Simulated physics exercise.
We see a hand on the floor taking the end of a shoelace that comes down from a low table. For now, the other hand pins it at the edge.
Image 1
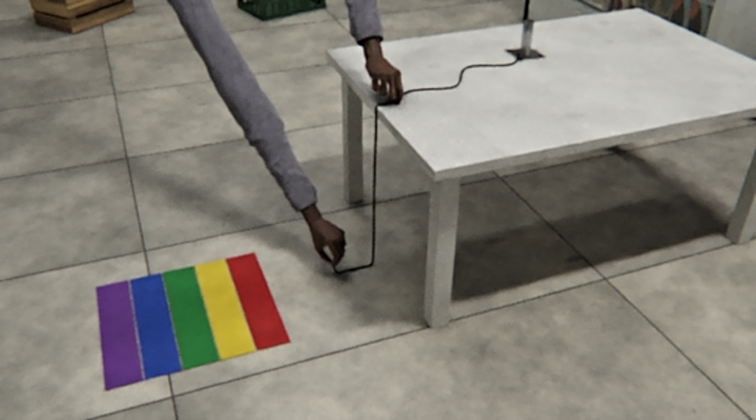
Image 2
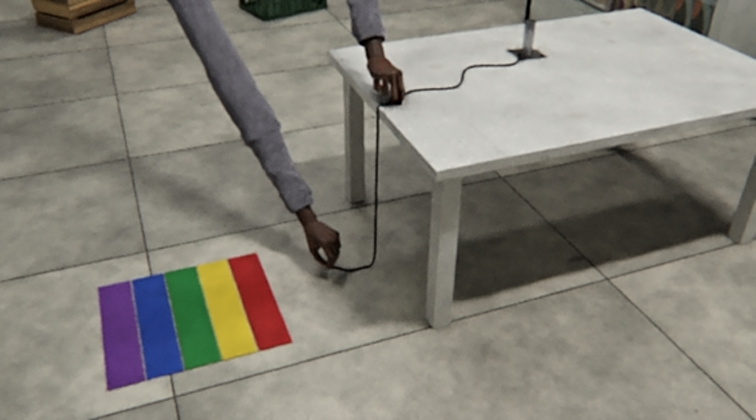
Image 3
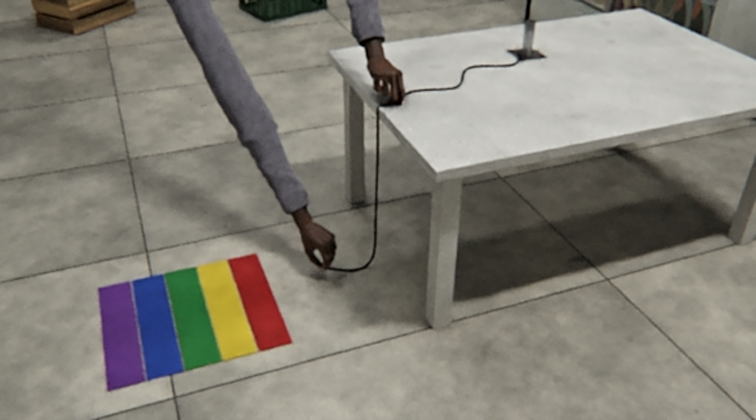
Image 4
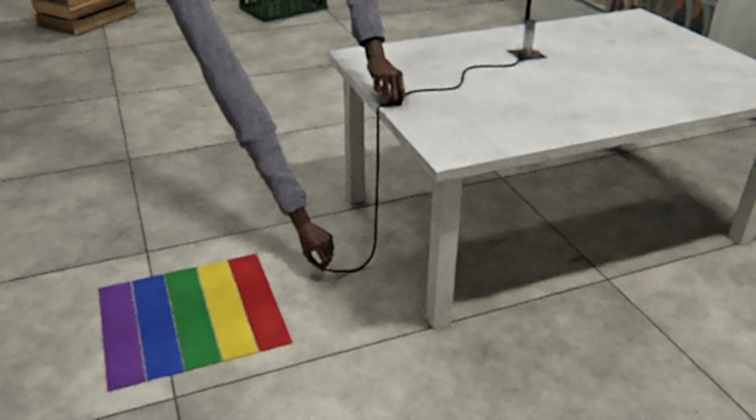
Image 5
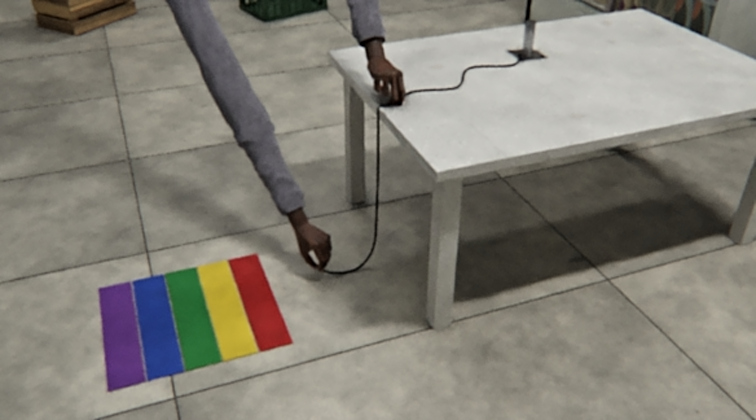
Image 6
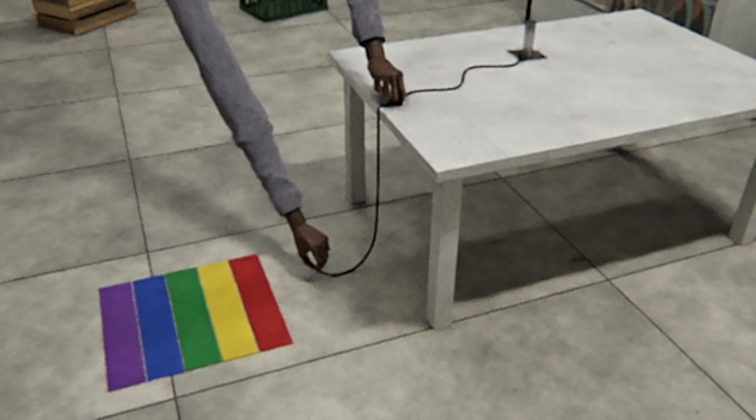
A hand near the floor draws a dark cord's end slightly left beside a white table.
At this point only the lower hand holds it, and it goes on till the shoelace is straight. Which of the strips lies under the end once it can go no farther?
The green one.
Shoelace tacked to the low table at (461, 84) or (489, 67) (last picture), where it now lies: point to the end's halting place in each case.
First (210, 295), then (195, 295).
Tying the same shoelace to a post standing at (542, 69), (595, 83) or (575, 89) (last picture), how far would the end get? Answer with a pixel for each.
It works out at around (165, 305), (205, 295) and (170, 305) for the three tries.
Soon after, end near (260, 282); over red.
After that, end near (213, 293); over yellow.
At the stop, end near (184, 300); over green. It gets as far as the green strip.
